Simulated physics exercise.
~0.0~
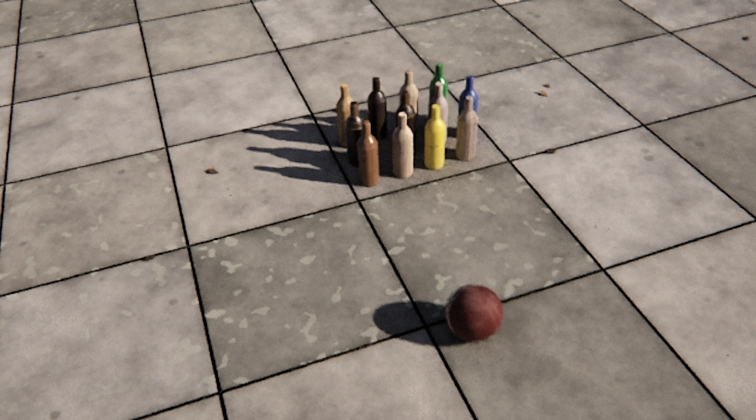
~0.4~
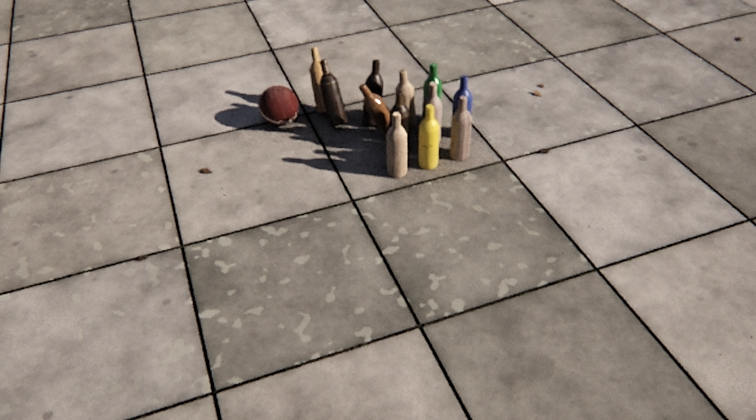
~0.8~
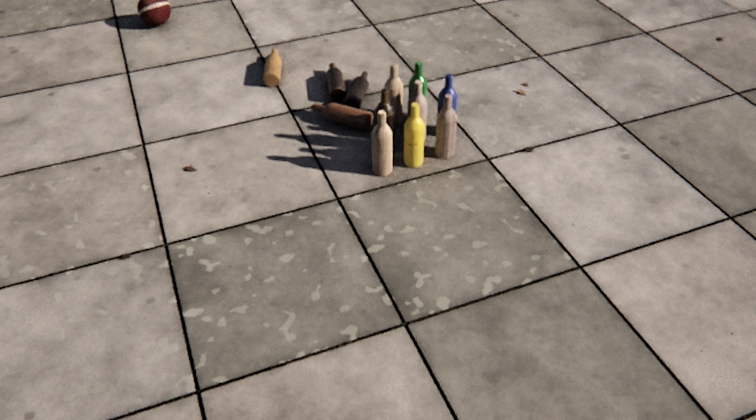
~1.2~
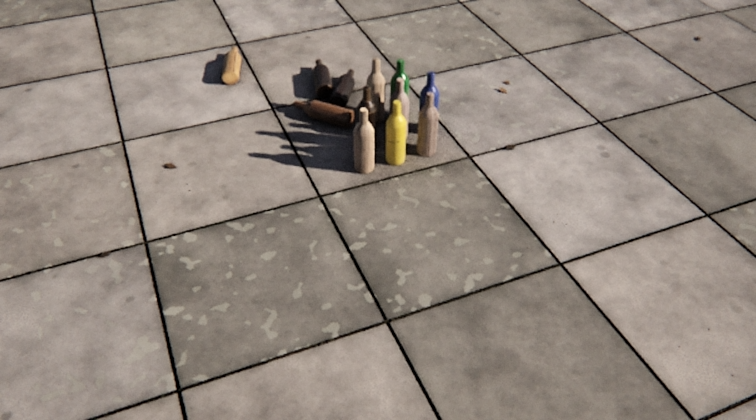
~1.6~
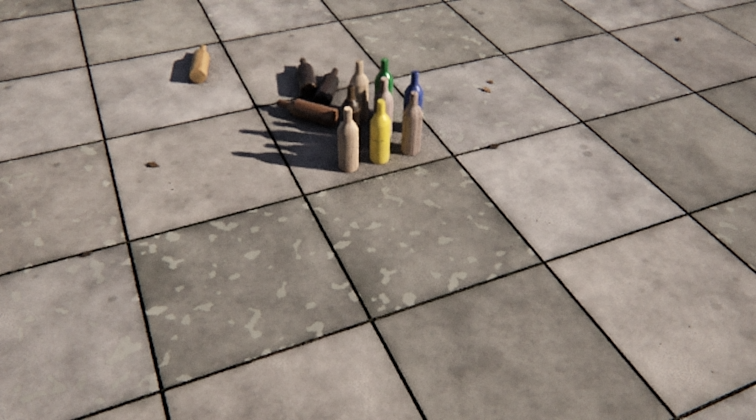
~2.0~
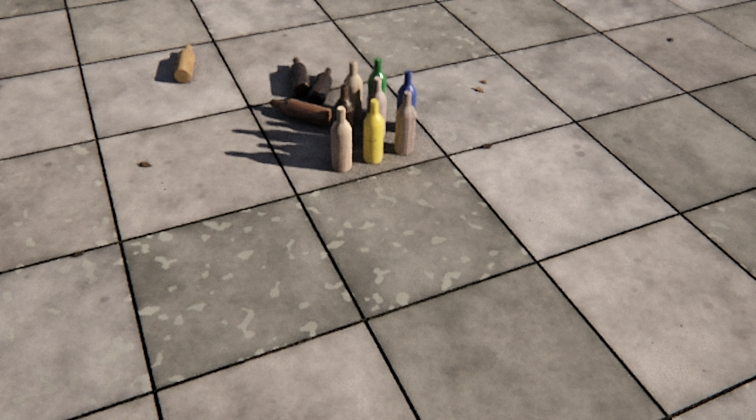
The clip opens on a tight cluster of wooden, bottle-shaped skittles standing on stone paving, with a dark red ball in front of them. The ball rolls up and to the left, striking the left side of the group and tipping several skittles. It keeps rolling toward the upper left and leaves the view, while a light brown skittle ends up lying apart from the rest. The view drifts slightly right as everything settles. At the end, four skittles are down, and the yellow, green and blue ones still stand in their places.
